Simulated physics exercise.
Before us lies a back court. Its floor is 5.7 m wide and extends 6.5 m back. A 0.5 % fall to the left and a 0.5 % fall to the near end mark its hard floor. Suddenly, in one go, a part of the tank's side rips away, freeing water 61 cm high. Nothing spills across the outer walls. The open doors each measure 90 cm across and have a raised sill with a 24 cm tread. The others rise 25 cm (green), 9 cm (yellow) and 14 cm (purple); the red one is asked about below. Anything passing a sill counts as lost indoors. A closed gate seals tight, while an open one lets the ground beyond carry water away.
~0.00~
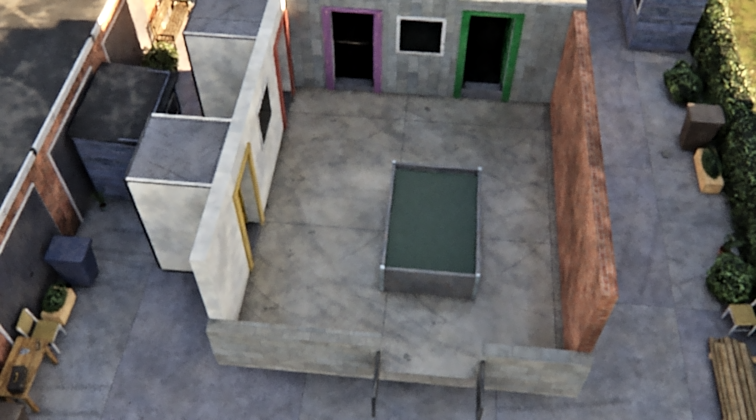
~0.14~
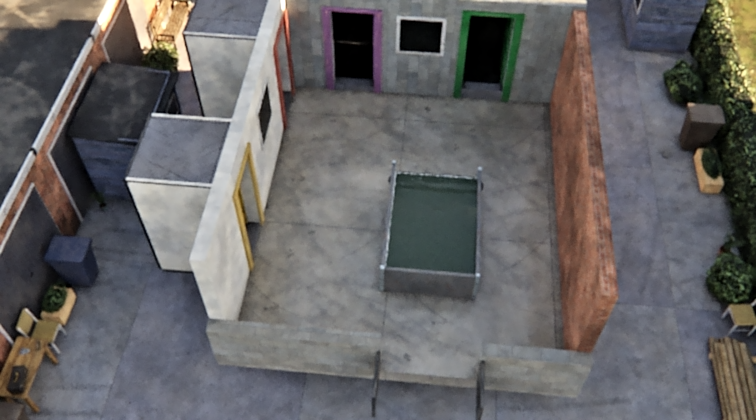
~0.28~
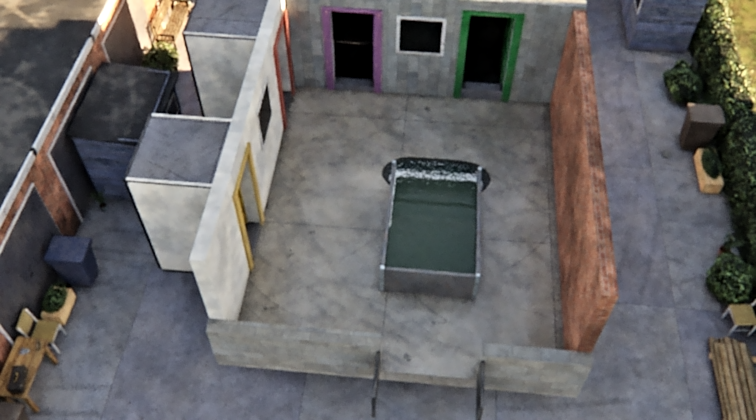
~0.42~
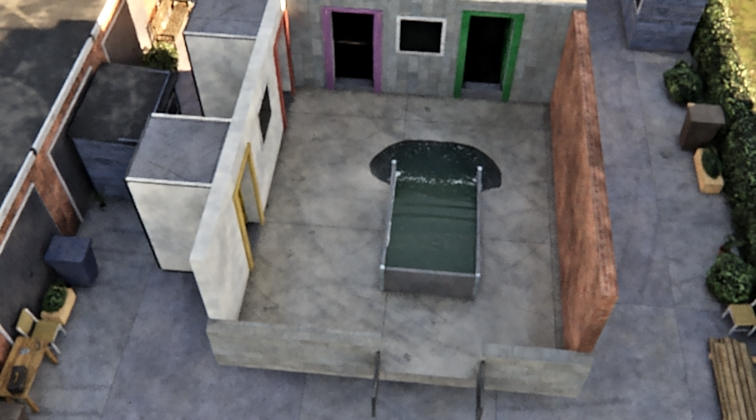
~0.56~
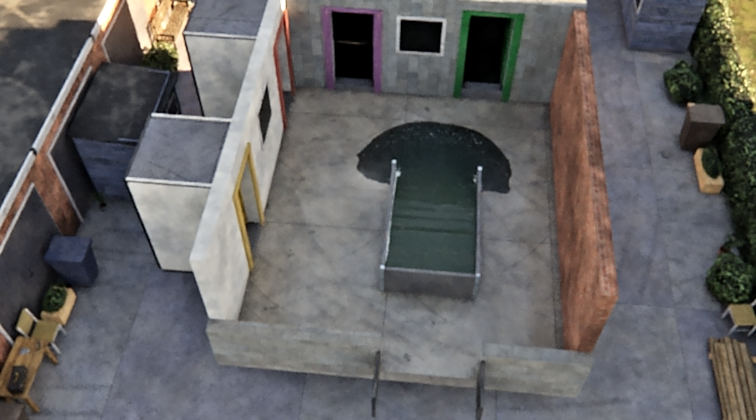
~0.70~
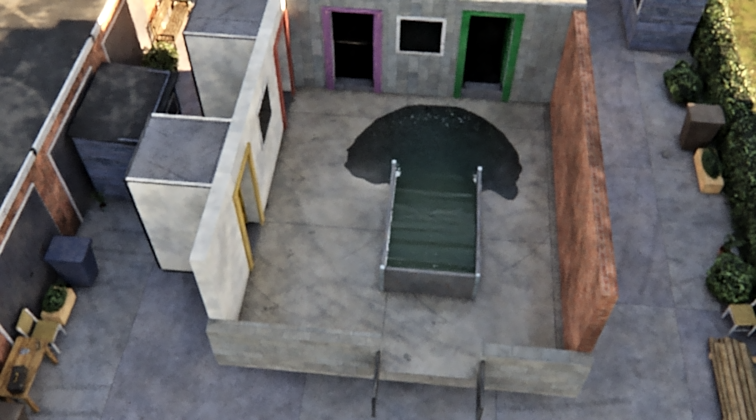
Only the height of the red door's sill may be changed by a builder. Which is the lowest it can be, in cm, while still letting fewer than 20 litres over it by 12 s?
No lower than about 22 cm.
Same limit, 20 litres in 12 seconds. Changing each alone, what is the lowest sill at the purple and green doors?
Roughly 12.0 cm for the purple door and roughly 22 cm for the green door.
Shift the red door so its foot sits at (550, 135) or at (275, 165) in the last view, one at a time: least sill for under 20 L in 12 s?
Around 17 and 6.5 cm respectively.
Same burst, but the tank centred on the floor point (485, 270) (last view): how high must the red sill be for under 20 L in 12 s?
I'd put it at close to 20 cm.
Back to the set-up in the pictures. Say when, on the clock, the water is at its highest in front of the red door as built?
I'd guess close to 3.2 seconds.
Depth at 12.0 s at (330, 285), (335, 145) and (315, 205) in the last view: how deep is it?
Around 8 cm, 5 cm and 4 cm.
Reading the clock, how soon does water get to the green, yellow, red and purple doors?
Green at 0.9 s, yellow at 4.0 s, red at 2.2 s and purple at 1.3 s.
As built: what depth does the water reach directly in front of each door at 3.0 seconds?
Depths in cm - green: 23, yellow: 0, red: 25, purple: 16.
After 1.4 s water covers 30 % of the floor, deepest (31 cm) near (431, 95); it has not reached the red door.
After 3.0 s water covers 35 % of the floor, deepest (32 cm) near (295, 86); 25 cm at the red door, 22 litres in over its 13 cm sill.
After 12.0 s water covers 100 % of the floor, deepest (12 cm) near (233, 344); 6 cm at the red door, 119 litres in over its 13 cm sill.
At the red door as built, the water arrived by 2.3 s and peaked near 26 cm at 3.2 s.
Run again over the same 12 s with other heights there, 42 litres in over 19 cm, 7 litres over 25.5 cm. The limit of 20 litres is kept from about 22 cm up.
